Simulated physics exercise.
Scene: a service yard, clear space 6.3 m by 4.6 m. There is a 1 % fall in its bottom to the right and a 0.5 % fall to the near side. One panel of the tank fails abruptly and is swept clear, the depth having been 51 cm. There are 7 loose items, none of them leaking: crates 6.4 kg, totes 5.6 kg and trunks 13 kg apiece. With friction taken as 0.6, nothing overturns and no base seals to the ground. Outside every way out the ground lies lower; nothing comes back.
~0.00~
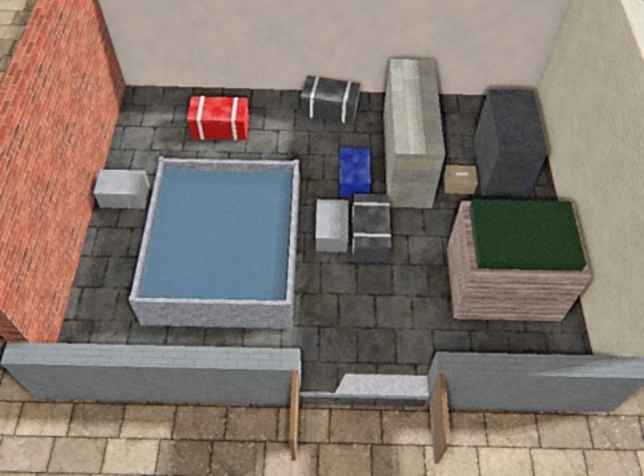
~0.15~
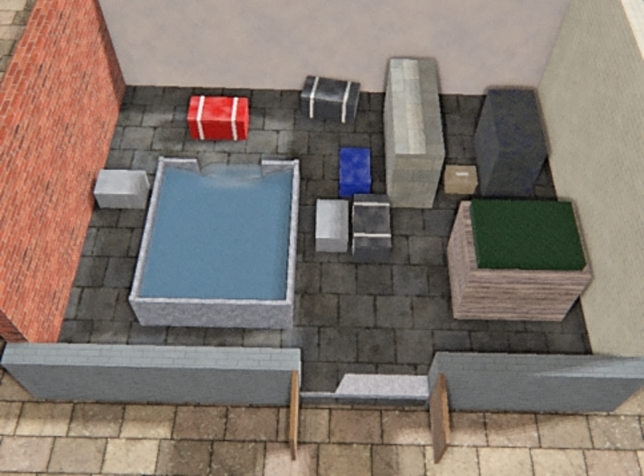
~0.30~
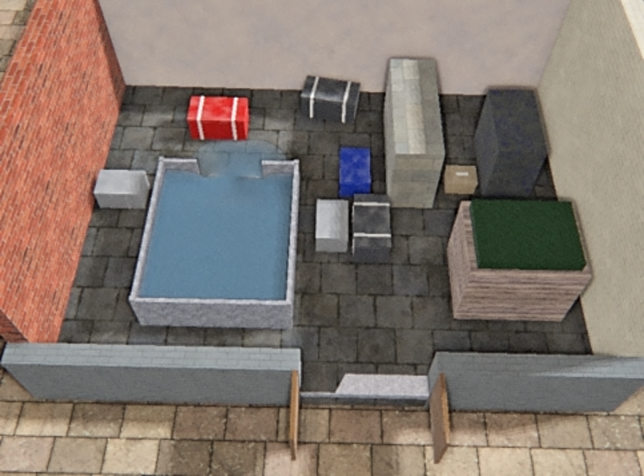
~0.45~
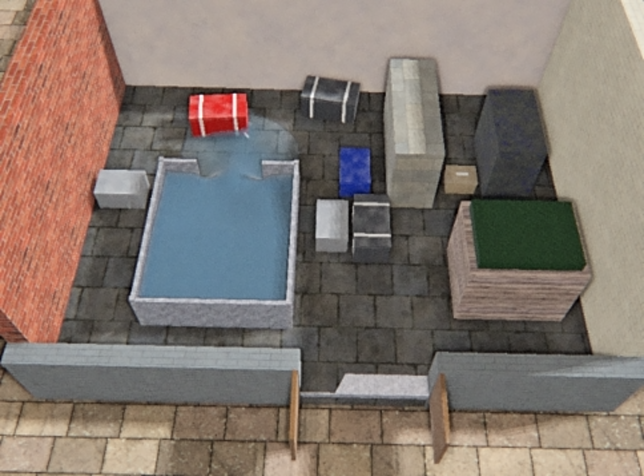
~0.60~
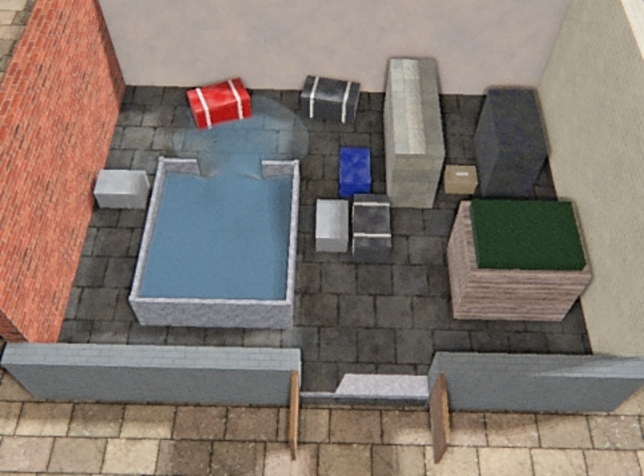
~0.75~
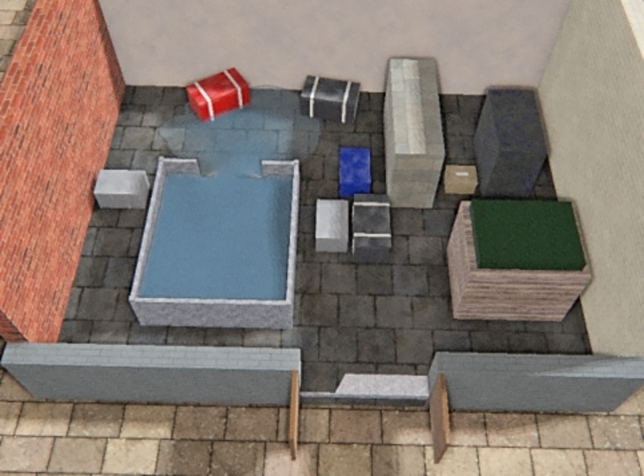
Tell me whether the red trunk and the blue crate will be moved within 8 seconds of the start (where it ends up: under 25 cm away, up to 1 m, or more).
I reckon the red trunk covers a long distance, while the blue crate goes a little way.
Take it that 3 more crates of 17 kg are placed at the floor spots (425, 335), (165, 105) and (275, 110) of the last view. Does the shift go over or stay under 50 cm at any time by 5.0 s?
Answers, first to last: Not exceeding, exceeding, exceeding.
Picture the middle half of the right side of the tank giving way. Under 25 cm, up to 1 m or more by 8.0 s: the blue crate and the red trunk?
Then the blue crate shifts slightly and the red trunk remains roughly in place.
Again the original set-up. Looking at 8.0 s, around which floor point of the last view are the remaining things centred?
I'd put it close to (325, 238) in the last view.
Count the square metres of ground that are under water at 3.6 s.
Somewhere about 16 m2, give or take.
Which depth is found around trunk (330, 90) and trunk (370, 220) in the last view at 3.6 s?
Some 10 cm at the first, some 2 cm at the second.
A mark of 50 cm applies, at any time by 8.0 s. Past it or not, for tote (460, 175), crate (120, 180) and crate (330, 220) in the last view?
The first never reached the threshold, the second topped the threshold, and the third topped the threshold.
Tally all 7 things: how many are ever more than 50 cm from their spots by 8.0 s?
I count 5 of them.
After 1.6 s the red trunk is near (184, 72), 0.8 m from its start, afloat; the blue crate is near (355, 165), 0.0 m from its start, aground; 0 of 7 are out; 1 afloat.
After 3.6 s the red trunk is near (147, 141), 1.1 m from its start, afloat; the blue crate is near (340, 172), 0.2 m from its start, aground; 0 of 7 are out; 2 afloat.
After 5.6 s the red trunk is near (97, 253), 2.7 m from its start, afloat; the blue crate is near (314, 175), 0.6 m from its start, afloat; 0 of 7 are out; 5 afloat.
After 8.0 s the red trunk is near (87, 312), 3.5 m from its start, afloat; the blue crate is near (314, 177), 0.6 m from its start, afloat; 1 of 7 are out; 5 afloat.
